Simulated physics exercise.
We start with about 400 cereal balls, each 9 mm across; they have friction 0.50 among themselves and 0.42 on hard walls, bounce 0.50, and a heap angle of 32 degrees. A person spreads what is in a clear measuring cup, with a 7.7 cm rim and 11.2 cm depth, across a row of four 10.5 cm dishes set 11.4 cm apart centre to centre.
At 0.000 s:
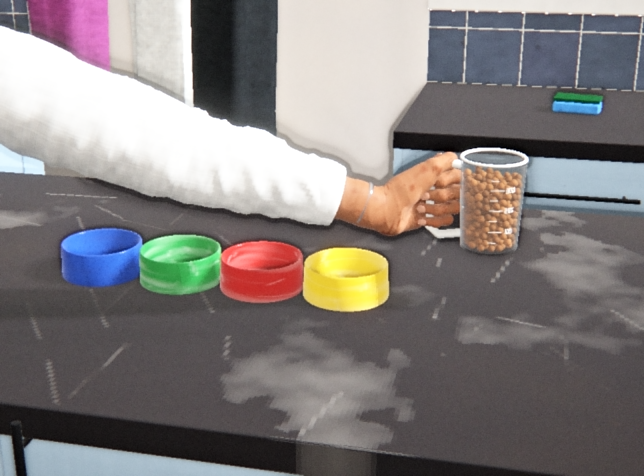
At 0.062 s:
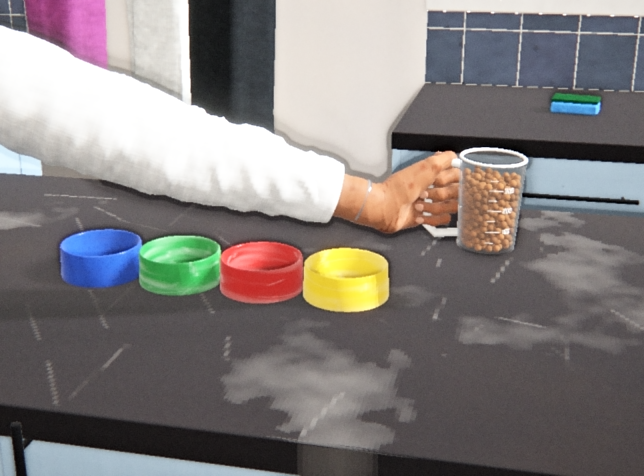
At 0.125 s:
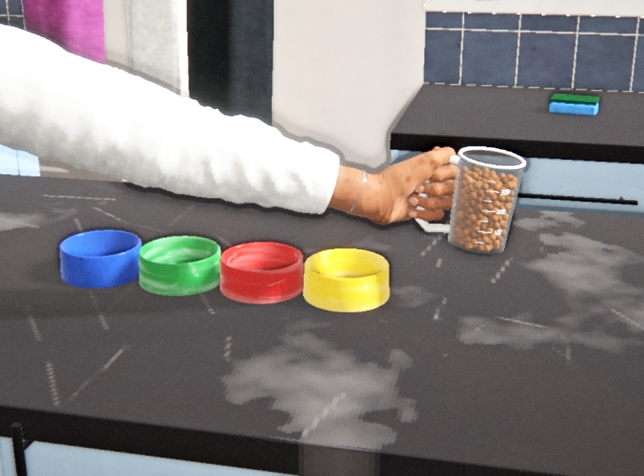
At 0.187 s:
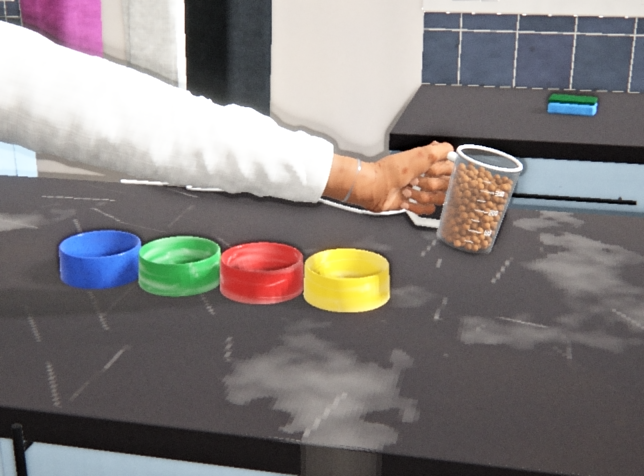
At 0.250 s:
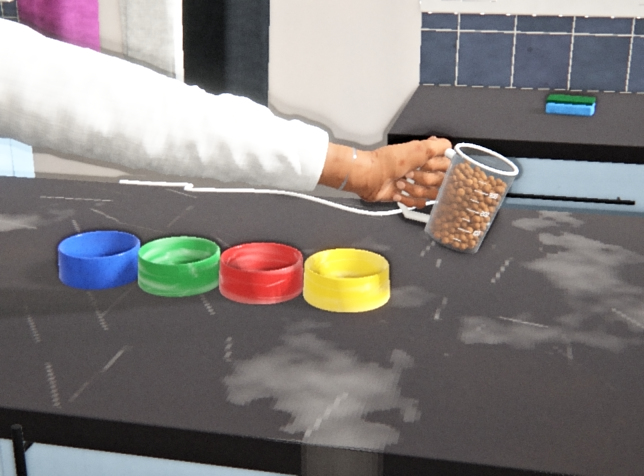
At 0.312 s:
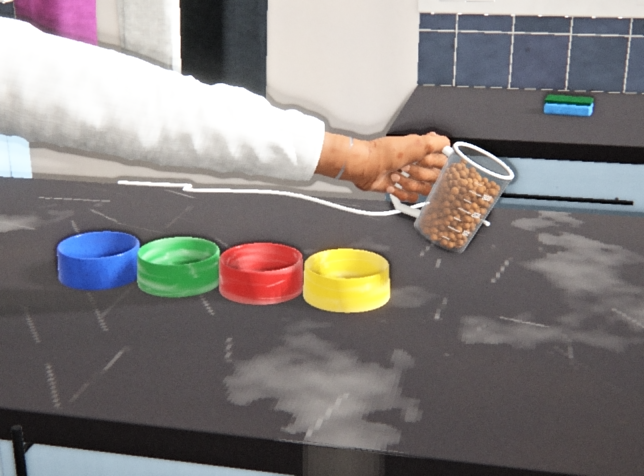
A hand in a white sleeve held a clear cup of small brown balls on a dark counter, then tilted it and moved it slightly left, beside a row of blue, green, red and yellow dishes.
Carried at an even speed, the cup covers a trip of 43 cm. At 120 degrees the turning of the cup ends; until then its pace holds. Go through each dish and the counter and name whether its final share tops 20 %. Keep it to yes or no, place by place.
Place by place: Red dish no, blue dish no, green dish no, yellow dish yes, counter yes.
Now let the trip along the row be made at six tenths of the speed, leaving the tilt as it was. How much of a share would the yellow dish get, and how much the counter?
The shares would then be yellow 0 and counter 100.
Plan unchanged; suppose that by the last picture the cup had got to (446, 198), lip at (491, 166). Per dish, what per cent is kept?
Per cent kept: Red 30, blue 0, green 50, yellow 0.
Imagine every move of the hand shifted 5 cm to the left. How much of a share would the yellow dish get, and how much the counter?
Shares in that case - yellow 90 / counter 10.
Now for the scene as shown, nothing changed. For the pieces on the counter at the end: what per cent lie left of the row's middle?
Around 0 per cent of it.
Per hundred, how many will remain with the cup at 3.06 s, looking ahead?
Roughly 0 per cent of the load.
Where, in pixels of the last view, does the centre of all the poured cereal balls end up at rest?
About (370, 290).
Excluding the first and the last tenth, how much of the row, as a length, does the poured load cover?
Some 14 centimetres.
After 1.48 s, tilt 120 degrees; cup holds 20 %, yellow 35 %.
After 2.26 s, tilt 120 degrees; cup holds 0 %, yellow 55 %.
After 3.06 s, tilt 120 degrees; cup holds 0 %, yellow 55 %.
In the end, at 3.4 s, red 0 %, blue 0 %, green 0 %, yellow 55 %, counter 45 %.
